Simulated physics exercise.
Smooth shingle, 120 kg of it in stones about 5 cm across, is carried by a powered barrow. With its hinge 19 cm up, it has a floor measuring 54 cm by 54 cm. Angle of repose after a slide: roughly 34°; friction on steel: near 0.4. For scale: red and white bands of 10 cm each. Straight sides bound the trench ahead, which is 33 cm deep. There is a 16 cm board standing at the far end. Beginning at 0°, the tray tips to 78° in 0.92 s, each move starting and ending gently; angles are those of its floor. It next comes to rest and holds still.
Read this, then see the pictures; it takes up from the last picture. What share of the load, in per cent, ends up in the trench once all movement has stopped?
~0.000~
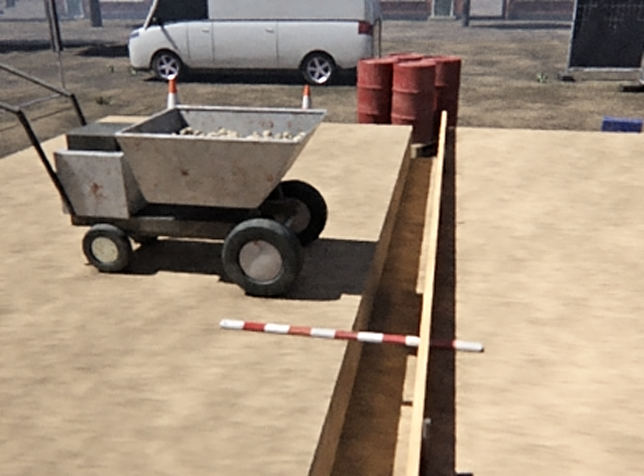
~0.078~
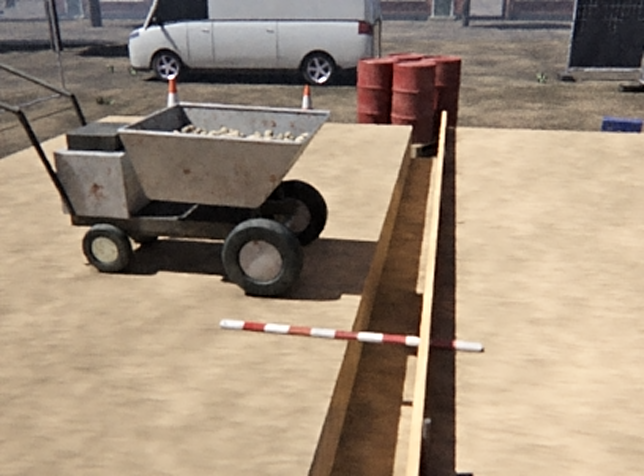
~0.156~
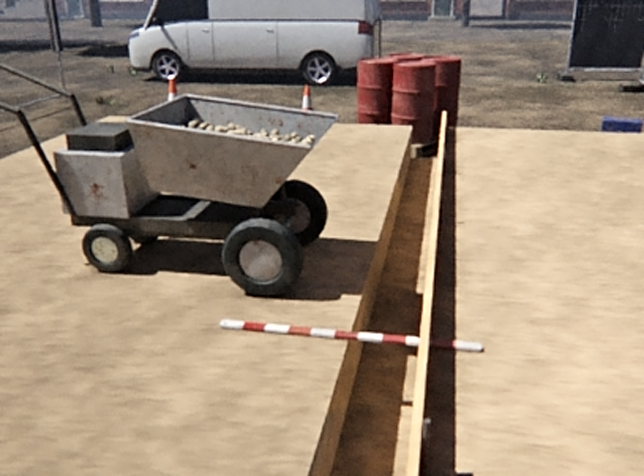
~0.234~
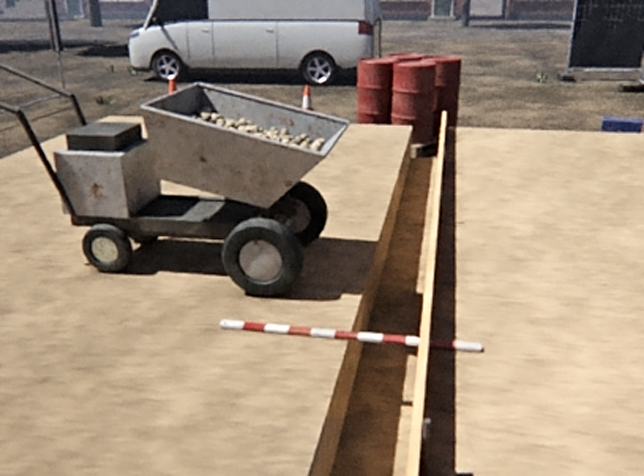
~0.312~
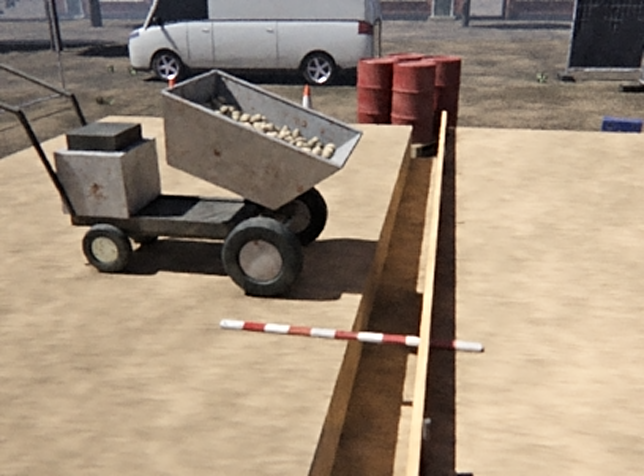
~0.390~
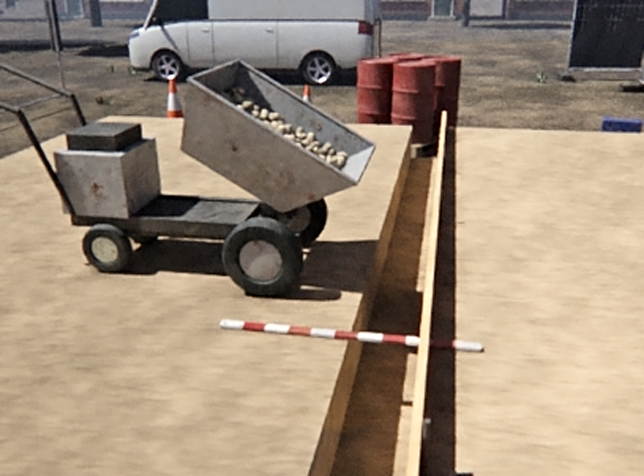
About 74 per cent.
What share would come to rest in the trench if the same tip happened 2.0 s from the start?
In that case some 80 per cent.
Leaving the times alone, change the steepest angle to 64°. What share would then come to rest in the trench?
In that case some 55 per cent.
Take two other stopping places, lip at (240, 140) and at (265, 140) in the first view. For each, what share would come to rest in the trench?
95 % and 100 %.
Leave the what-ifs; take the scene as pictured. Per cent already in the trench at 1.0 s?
Close to 25 per cent at that time.
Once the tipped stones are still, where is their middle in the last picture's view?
The stones end up centred near (409, 317).
After 0.7 s the floor is at 66°; 100 % in the tray; the foremost stones are at (382, 224).
After 1.0 s the floor is at 78°; 61 % in the tray, 26 % in the trench, 13 % past the trench; the foremost stones are at (494, 273).
After 1.4 s the floor is at 78°; 20 % in the tray, 55 % in the trench, 25 % past the trench; the foremost stones are at (627, 291).
After 3.3 s the floor is at 78°; 0 % in the tray, 74 % in the trench, 25 % past the trench; the foremost stones are past the picture's edge.
